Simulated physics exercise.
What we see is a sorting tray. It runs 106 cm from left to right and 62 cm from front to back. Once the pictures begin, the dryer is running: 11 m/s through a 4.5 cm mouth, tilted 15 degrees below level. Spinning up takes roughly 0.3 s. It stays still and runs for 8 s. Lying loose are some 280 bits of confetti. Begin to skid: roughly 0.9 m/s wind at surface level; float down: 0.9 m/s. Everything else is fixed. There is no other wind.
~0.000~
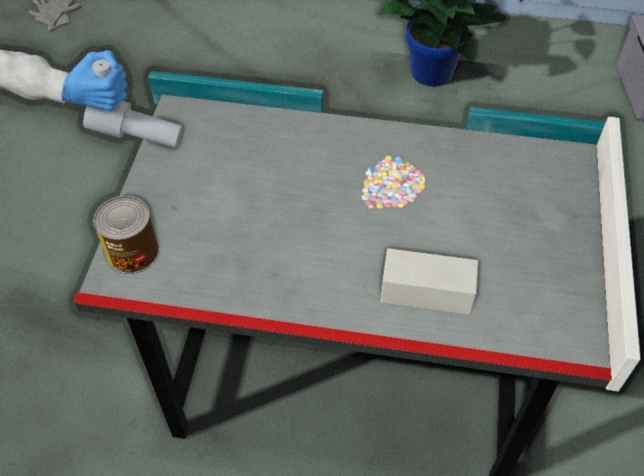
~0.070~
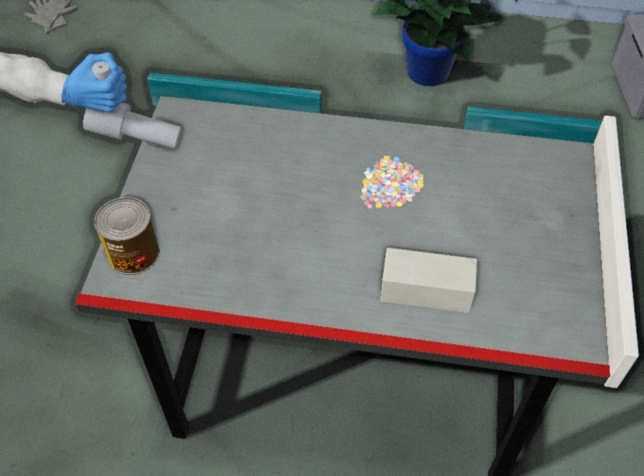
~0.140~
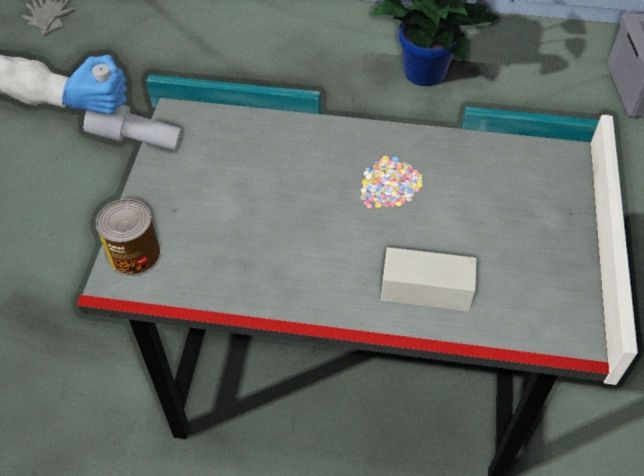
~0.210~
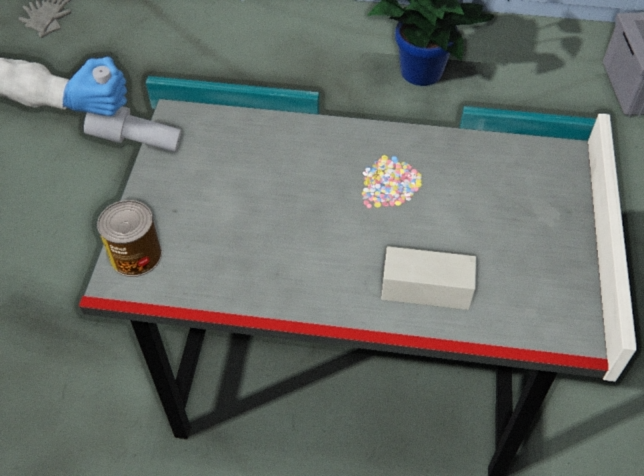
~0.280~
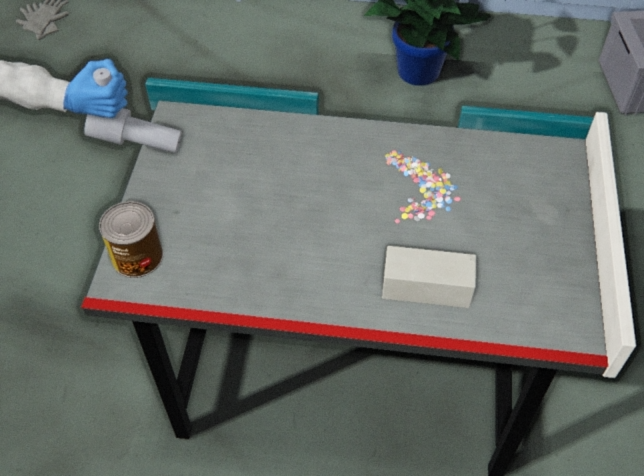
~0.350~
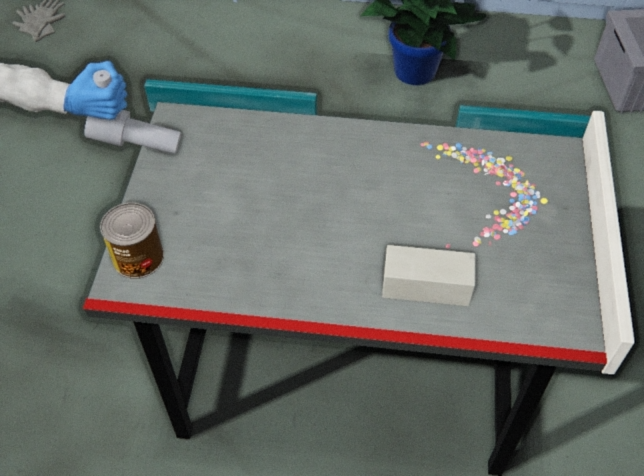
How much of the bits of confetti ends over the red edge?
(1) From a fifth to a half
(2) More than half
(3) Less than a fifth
The answer is 1.
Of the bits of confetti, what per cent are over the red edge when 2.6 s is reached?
Some 30 per cent.
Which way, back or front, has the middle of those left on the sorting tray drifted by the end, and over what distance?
Net drift is to the rear by close to 20 cm.
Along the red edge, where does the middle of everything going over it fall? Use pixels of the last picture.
The middle of the crossings lies near (576, 361) in the last picture.
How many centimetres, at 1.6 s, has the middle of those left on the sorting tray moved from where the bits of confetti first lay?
Centre offset: Approx. 50 cm.
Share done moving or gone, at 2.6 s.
My guess would be around 80 %.
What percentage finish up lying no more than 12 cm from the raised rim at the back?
It comes to close to 70 per cent.
After 1.6 s the count stands so, 27 % are over the red edge; the middle of those still in play is near (583, 134).
After 2.6 s the count stands so, 31 % are over the red edge; the middle of those still in play is near (584, 131).
After 4.4 s the count stands so, 32 % are over the red edge; the middle of those still in play is near (585, 129).
After 8.0 s, at the end, 32 % are over the red edge; the middle of those still in play is near (586, 126).
